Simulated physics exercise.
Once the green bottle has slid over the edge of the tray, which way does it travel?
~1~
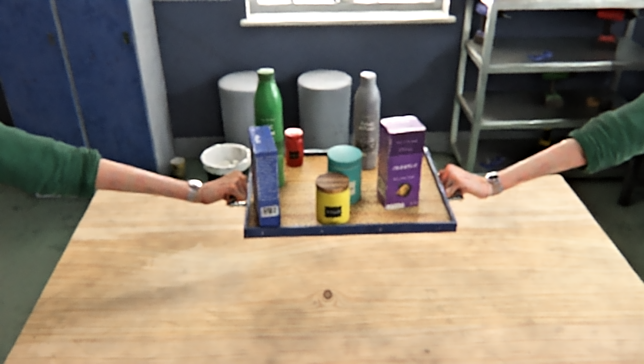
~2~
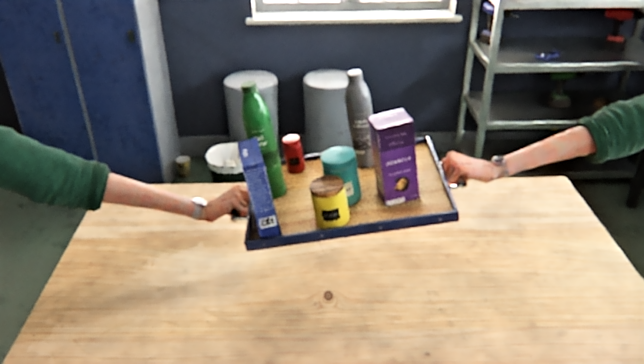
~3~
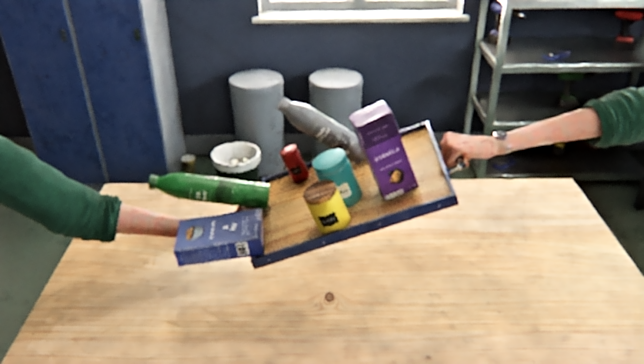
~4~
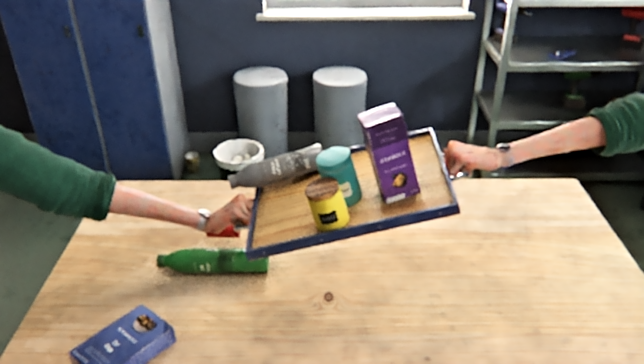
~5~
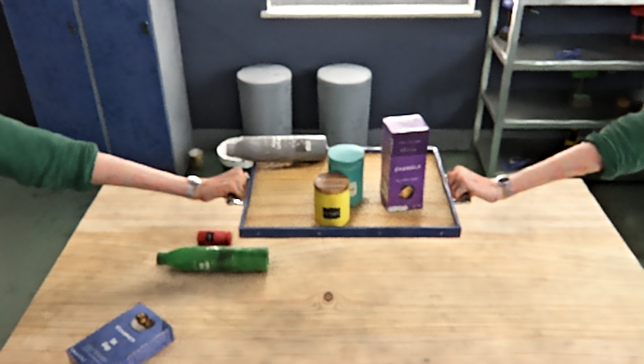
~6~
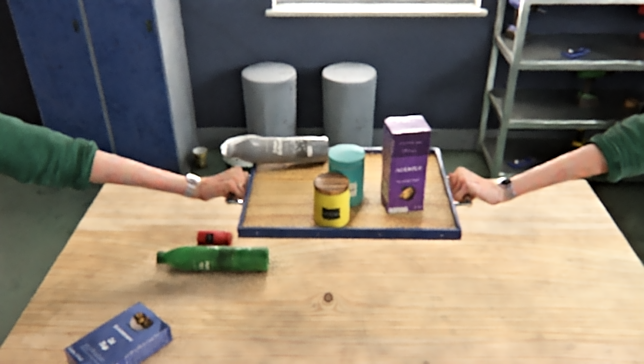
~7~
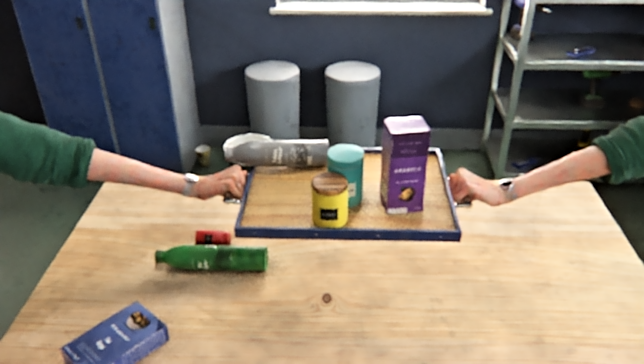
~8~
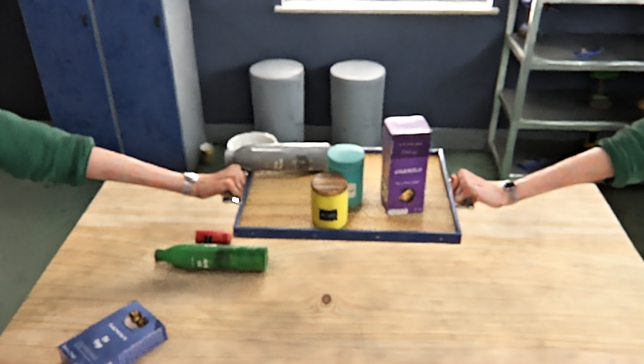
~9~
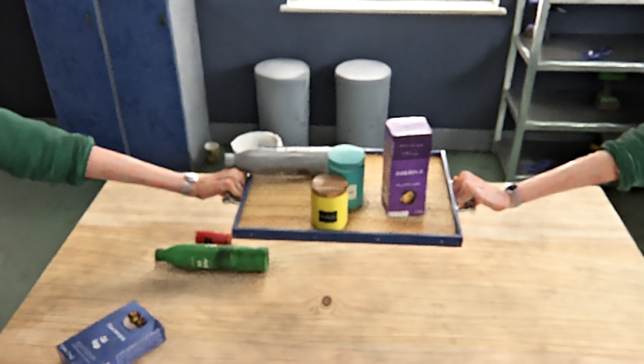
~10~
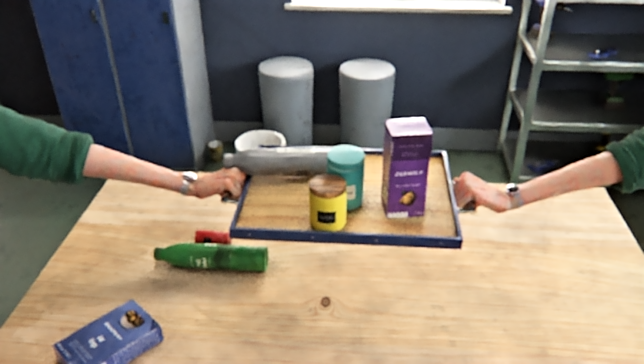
It moves down, dropping from the tray's lowered left edge to lie on its side on the table.
